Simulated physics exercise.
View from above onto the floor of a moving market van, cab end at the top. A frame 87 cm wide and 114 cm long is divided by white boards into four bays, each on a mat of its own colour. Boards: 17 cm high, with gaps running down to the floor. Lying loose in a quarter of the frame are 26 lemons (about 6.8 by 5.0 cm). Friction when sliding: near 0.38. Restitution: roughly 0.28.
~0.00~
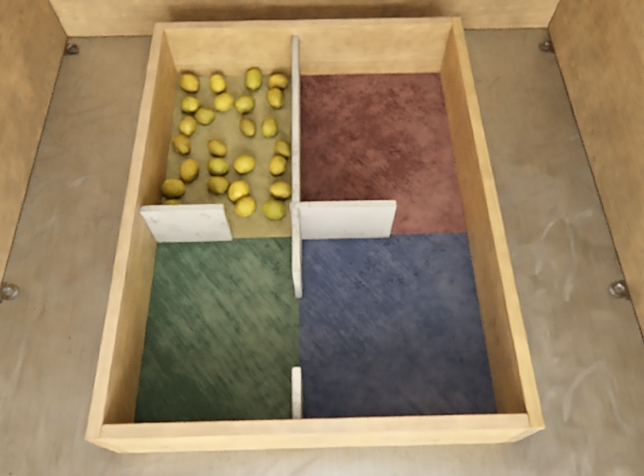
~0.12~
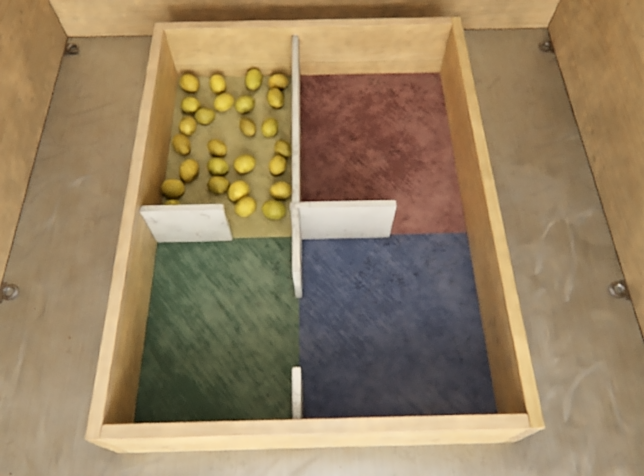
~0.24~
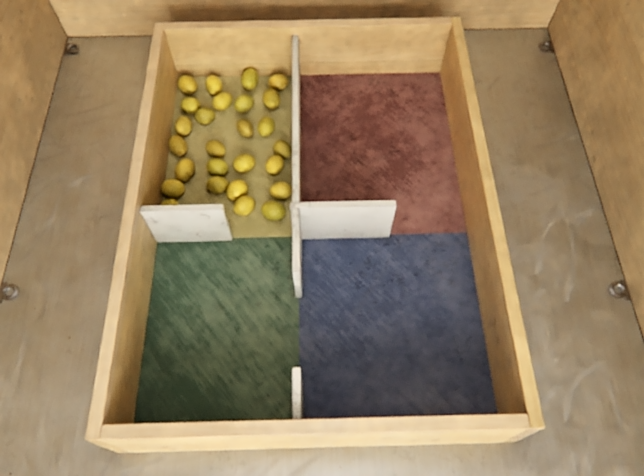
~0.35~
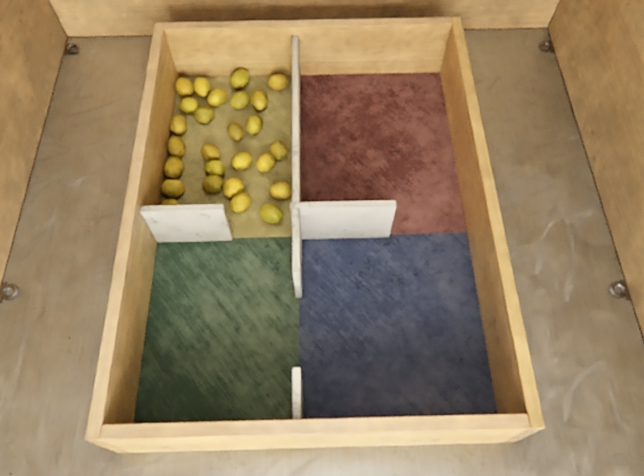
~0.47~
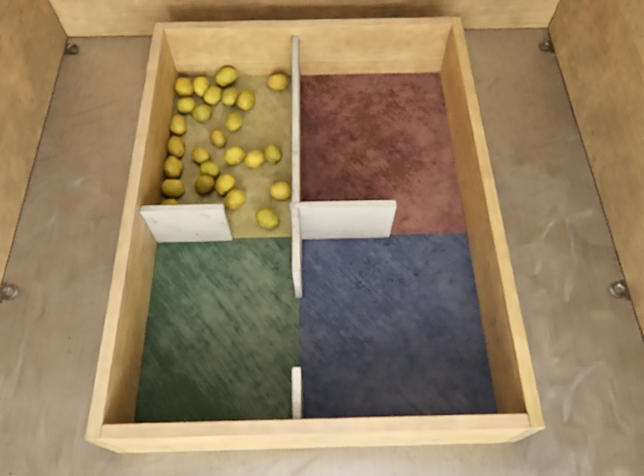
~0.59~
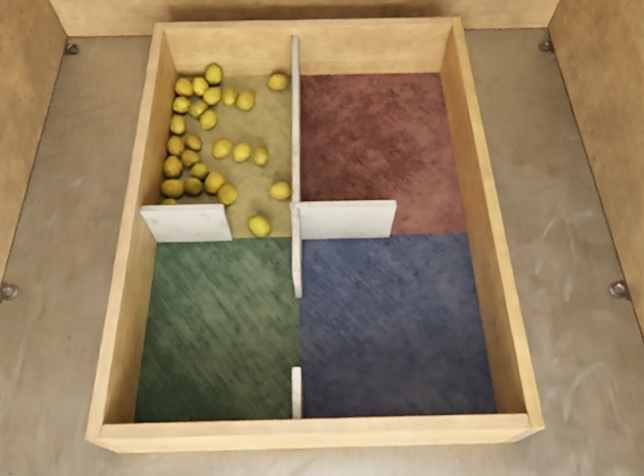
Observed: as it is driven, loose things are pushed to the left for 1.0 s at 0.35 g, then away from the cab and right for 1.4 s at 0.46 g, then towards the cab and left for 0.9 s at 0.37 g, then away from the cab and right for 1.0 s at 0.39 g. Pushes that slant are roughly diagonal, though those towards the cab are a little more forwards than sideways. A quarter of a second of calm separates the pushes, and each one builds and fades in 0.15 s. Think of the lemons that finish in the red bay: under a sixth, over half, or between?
Red bay: Not even a sixth of them.
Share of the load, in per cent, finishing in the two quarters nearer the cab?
It comes to around 50 percent.
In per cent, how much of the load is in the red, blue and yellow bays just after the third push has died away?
By that time it's red at 0 percent, blue at 10 percent and yellow at 80 percent.
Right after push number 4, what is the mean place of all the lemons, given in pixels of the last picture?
I'd put the average somewhere around (308, 260) in the last picture.
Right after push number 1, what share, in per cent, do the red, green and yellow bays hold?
Shares - red: 0, green: 0, yellow: 100 (per cent).
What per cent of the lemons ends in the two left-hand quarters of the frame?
Share: About 70 in a hundred.
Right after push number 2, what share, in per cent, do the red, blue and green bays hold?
In per cent: Red 0, blue 20 and green 0.
After push 1 (1.24 s), 1 in the green bay and 25 in the yellow bay.
After push 2 (2.89 s), 5 in the blue bay, 1 in the green bay and 20 in the yellow bay.
After push 3 (4.04 s), 3 in the blue bay, 3 in the green bay and 20 in the yellow bay.
After push 4 (5.29 s), 7 in the blue bay, 7 in the green bay and 12 in the yellow bay.
When it is over (at 6.24 s), 7 in the blue bay, 7 in the green bay and 12 in the yellow bay. Asked share, 0 of 26, 0 per cent.
